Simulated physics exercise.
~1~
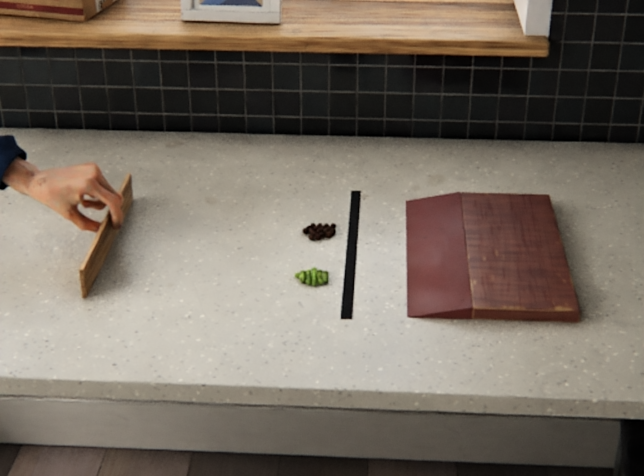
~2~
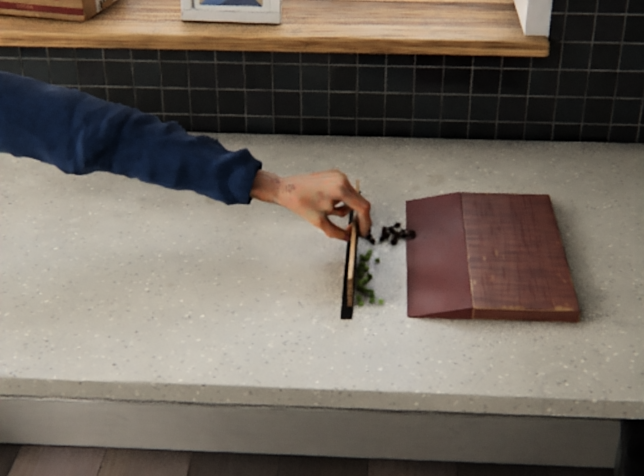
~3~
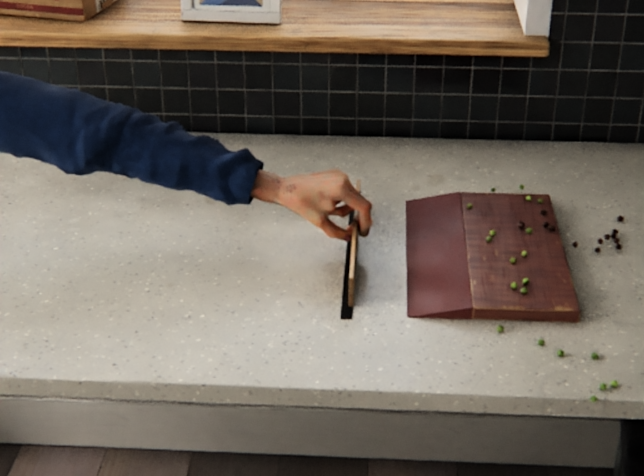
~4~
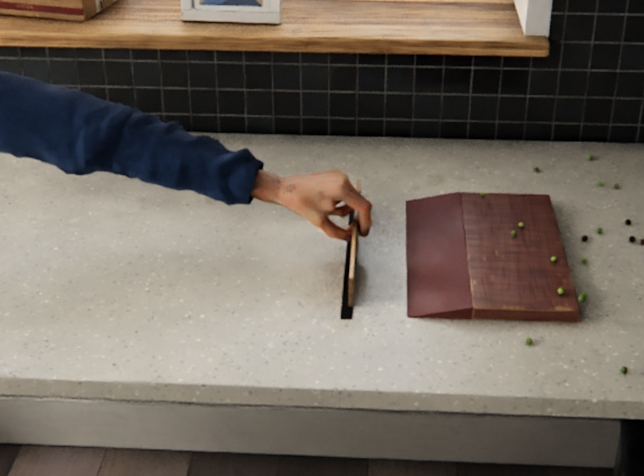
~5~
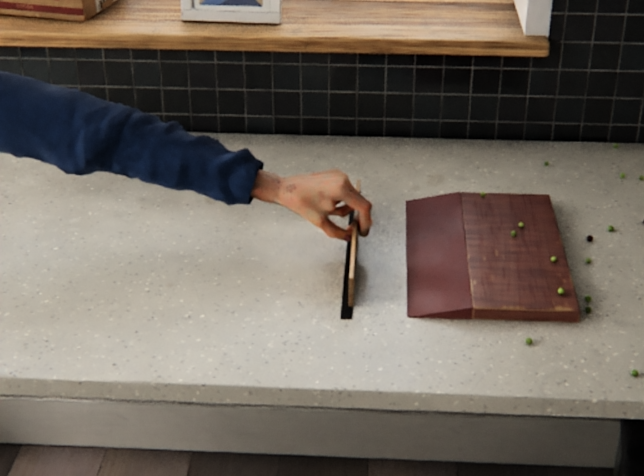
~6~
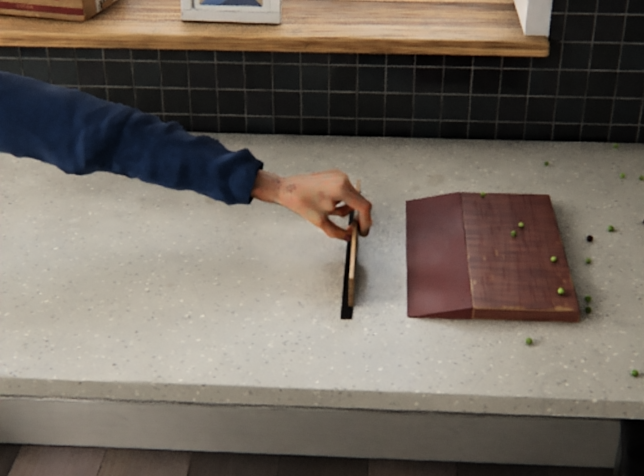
To begin with, a hand holds a strip of wood upright at the left of a speckled counter, with a small dark pile and a small green pile lying just before a strip of black tape and a reddish ramp. The hand sweeps the wood rightward, pushing both piles ahead of it, and stops at the tape. The loose pieces carry on up the slope and scatter over the top. Some roll farther right before settling. At the end, several green pieces rest on the flat slab, others lie on the counter around it, and the hand stays at the tape.
